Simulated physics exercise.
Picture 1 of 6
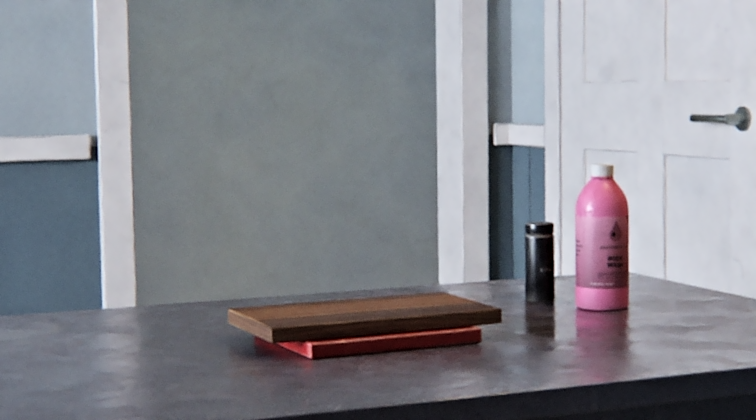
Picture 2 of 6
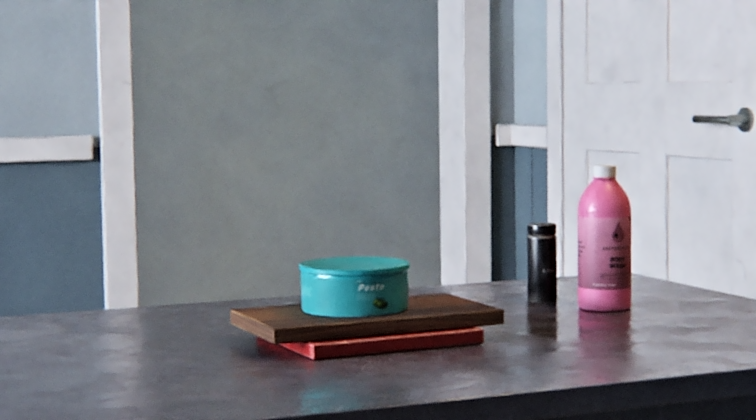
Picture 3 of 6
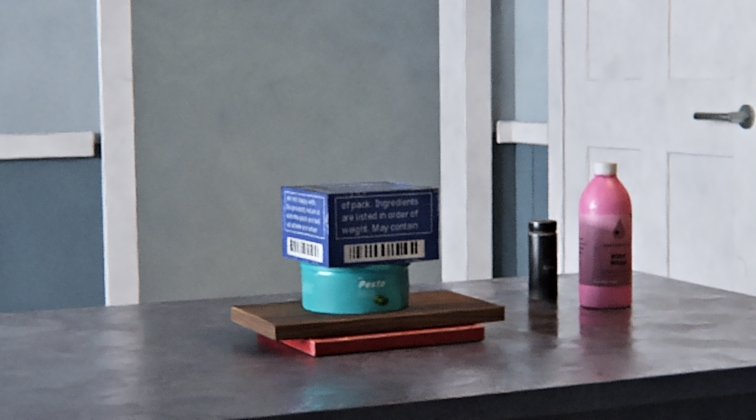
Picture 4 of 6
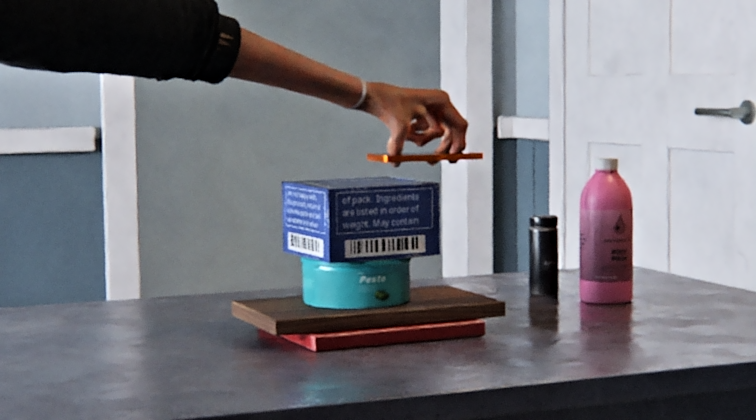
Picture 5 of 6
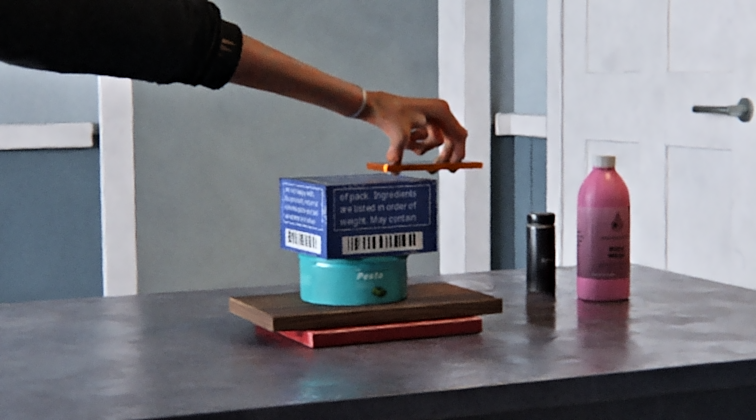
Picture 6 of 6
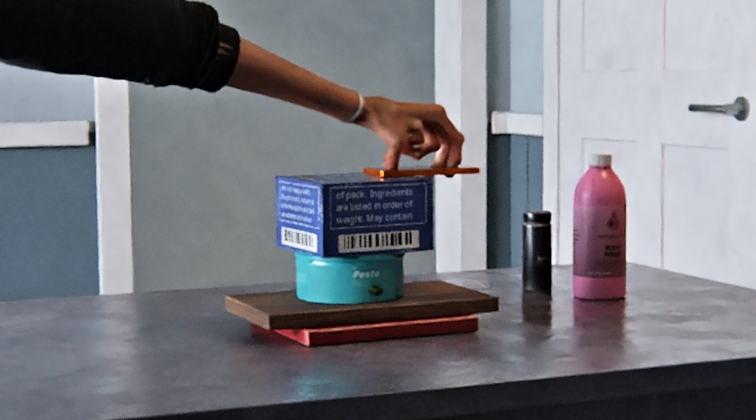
A turquoise tub labelled Pesto appears on a brown board over a red block, then a blue box appears on the tub, on a dark tabletop seen from slightly above. A black shaker and a pink bottle stand to the right, before blue-grey wall panels and a white door. A dark-sleeved arm reaches in from the left and lowers an orange phone slightly onto the box's right side, while the view shifts very slightly.
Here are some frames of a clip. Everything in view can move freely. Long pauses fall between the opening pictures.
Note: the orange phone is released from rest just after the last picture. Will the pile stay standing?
No.
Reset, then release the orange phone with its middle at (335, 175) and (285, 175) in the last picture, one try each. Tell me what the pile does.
It survives in the first case and caves in in the second case.
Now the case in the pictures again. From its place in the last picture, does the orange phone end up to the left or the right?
It heads rightwards.
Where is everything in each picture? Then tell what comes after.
In the first frame, the last thing is not in view yet.
In the second frame, the last thing is not in view yet; black shaker (542, 262).
In the third frame, the last thing is not in view yet; brown board (367, 314).
In the fourth frame, on its way; orange phone (425, 156); turquoise tub (356, 278).
In the fifth frame, on its way; orange phone (425, 166); black shaker (541, 251).
In the sixth frame, in place under the hand; orange phone (421, 171); brown board (361, 304).
Then, 0.30 s past the last view, orange phone now fallen.
Then, 0.40 s past the last view, things are still on the move.
Then, 0.50 s past the last view, as before.
Then, 1.50 s past the last view, nothing new.
Finally, fallen, orange phone; the other 6 still in place. Final places as the last picture's camera would see them, orange phone near (494, 294). The pile comes apart.
